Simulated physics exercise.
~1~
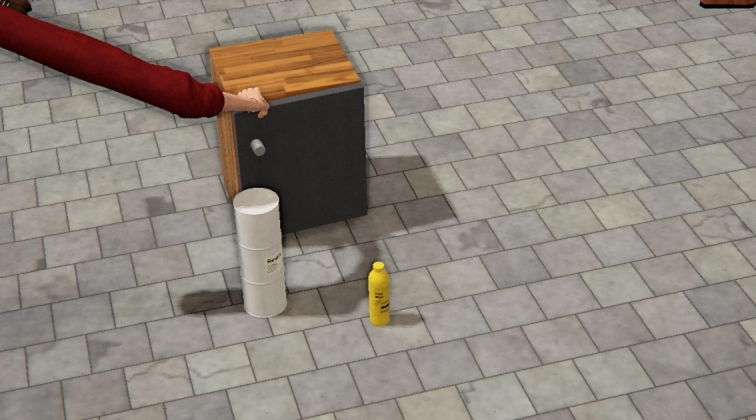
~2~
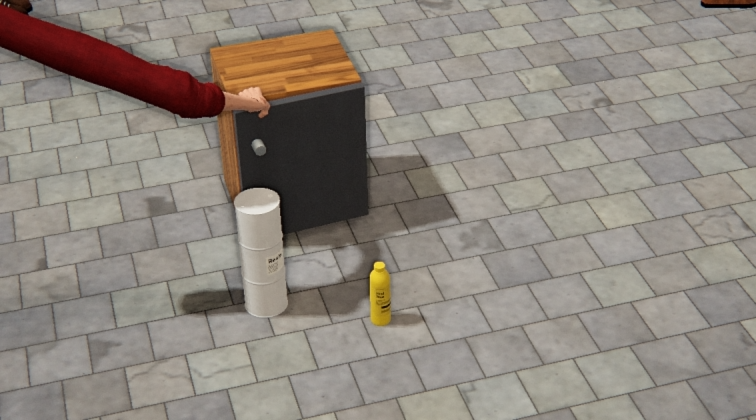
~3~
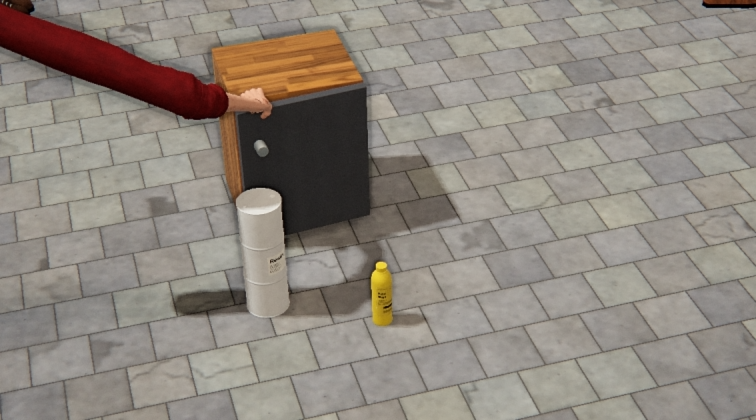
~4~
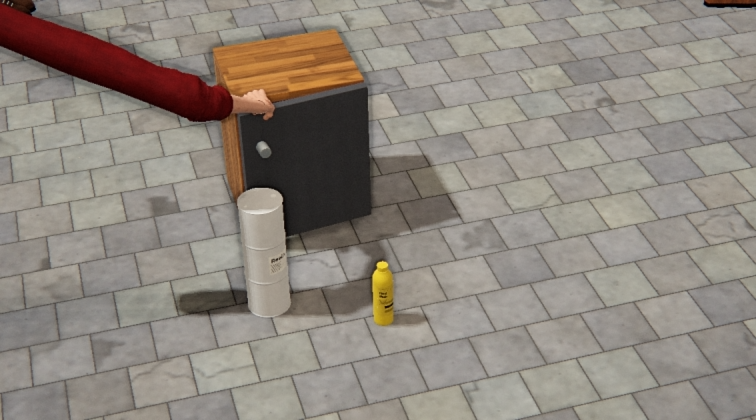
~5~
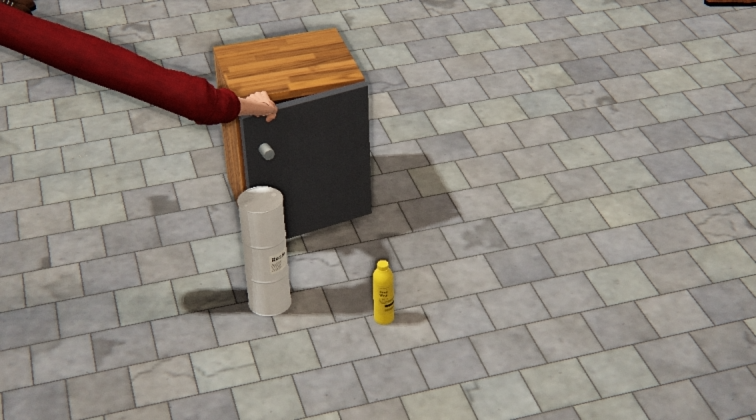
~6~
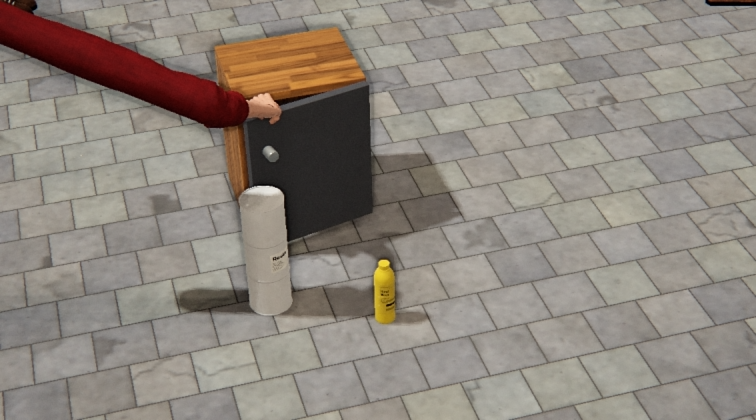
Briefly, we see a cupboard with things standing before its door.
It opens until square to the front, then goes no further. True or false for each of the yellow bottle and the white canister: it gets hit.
For the yellow bottle, false. For the white canister, false.
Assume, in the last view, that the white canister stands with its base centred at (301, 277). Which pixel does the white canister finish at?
It settles around (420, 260).
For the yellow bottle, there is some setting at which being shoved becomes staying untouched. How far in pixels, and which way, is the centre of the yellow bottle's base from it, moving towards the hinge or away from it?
16 pixels up, roughly.
Then, 0.76 s on from there, door 37° open; yellow bottle at rest near (385, 291); white canister at rest near (266, 252).
Then, 1.66 s on from there, door 65° open; yellow bottle at rest near (385, 291); white canister at rest near (266, 252).
Then, 2.42 s on from there, door 89° open; yellow bottle at rest near (385, 291); white canister at rest near (266, 252).
In the end, the yellow bottle stays untouched, near (385, 291); the white canister stays untouched, near (266, 252).
